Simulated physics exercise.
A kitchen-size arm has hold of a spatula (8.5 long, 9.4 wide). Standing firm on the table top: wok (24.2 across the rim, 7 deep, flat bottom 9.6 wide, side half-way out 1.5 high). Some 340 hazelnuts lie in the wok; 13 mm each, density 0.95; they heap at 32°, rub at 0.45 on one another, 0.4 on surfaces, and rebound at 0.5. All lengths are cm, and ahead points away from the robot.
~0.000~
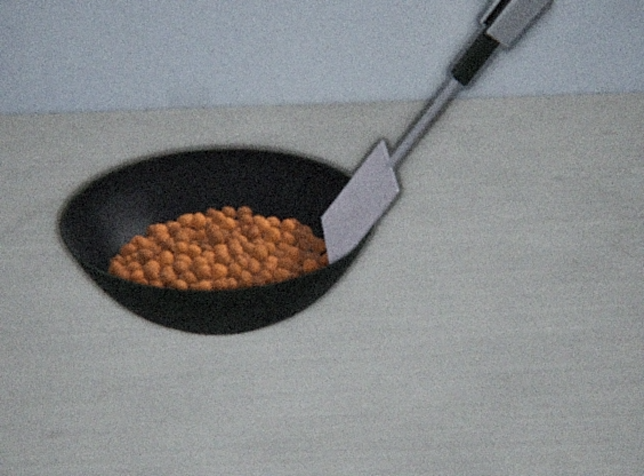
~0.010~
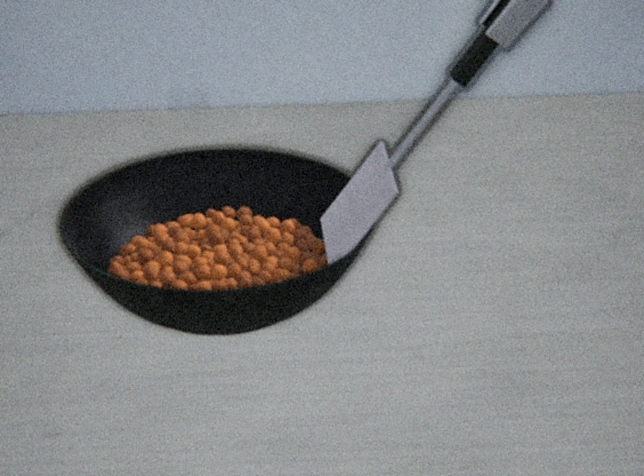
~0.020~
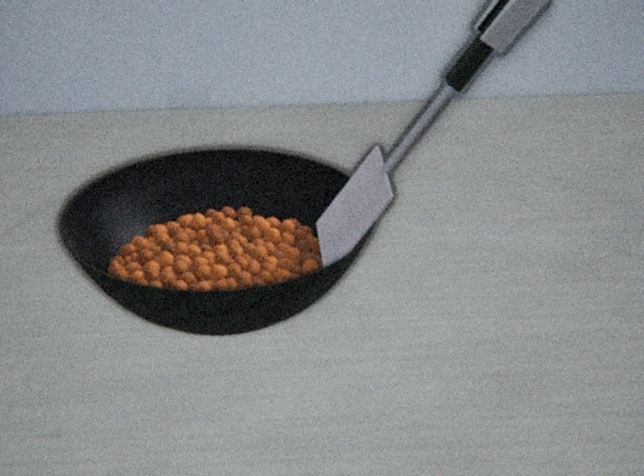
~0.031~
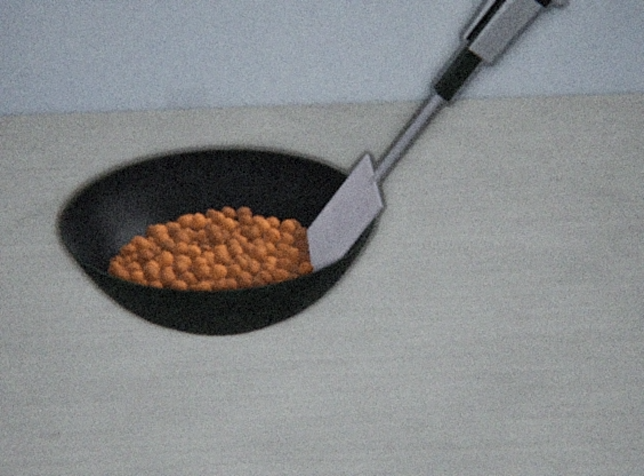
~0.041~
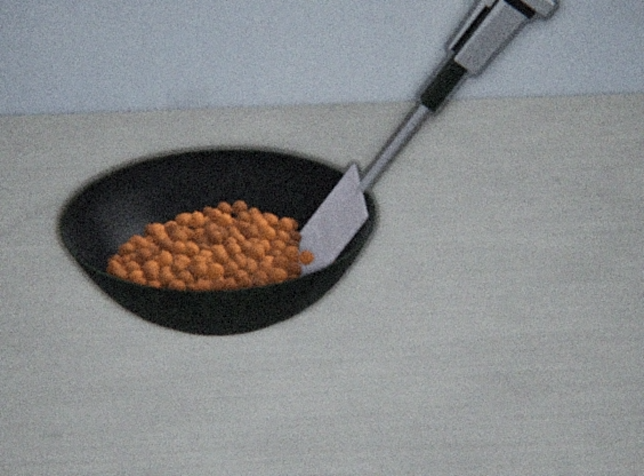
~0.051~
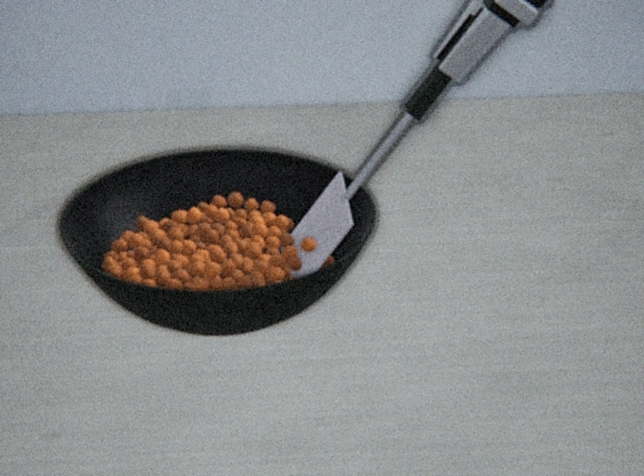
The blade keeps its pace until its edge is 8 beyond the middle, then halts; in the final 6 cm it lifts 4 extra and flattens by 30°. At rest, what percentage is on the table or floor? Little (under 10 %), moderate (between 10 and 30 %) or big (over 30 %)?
Share on the table or floor: Big (over 30 %).
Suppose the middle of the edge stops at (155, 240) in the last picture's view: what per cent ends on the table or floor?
About 20 per cent.
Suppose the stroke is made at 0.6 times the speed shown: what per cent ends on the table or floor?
About 35 per cent.
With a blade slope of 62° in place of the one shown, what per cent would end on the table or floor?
It would be near 50 per cent.
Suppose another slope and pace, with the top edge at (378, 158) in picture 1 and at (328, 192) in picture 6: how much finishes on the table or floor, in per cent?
Some 55 per cent.
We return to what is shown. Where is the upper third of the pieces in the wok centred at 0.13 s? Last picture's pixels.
At about (132, 228).
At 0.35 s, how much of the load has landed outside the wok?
About 10 per cent.
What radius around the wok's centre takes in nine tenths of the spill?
Roughly 55 cm.
After 0.09 s, sloping 54°, highest piece 10 above the table; 339 in the wok.
After 0.13 s, sloping 46°, highest piece 13 above the table; 338 in the wok, 1 on the blade or in flight.
After 0.35 s, sloping 24°, highest piece 26 above the table; 170 in the wok, 30 on the table or floor, 139 on the blade or in flight.
After 1.40 s, sloping 24°, highest piece 5 above the table; 170 in the wok, 169 on the table or floor.
At rest, 170 in the wok, 169 on the table or floor. That is 50 % on the table or floor.
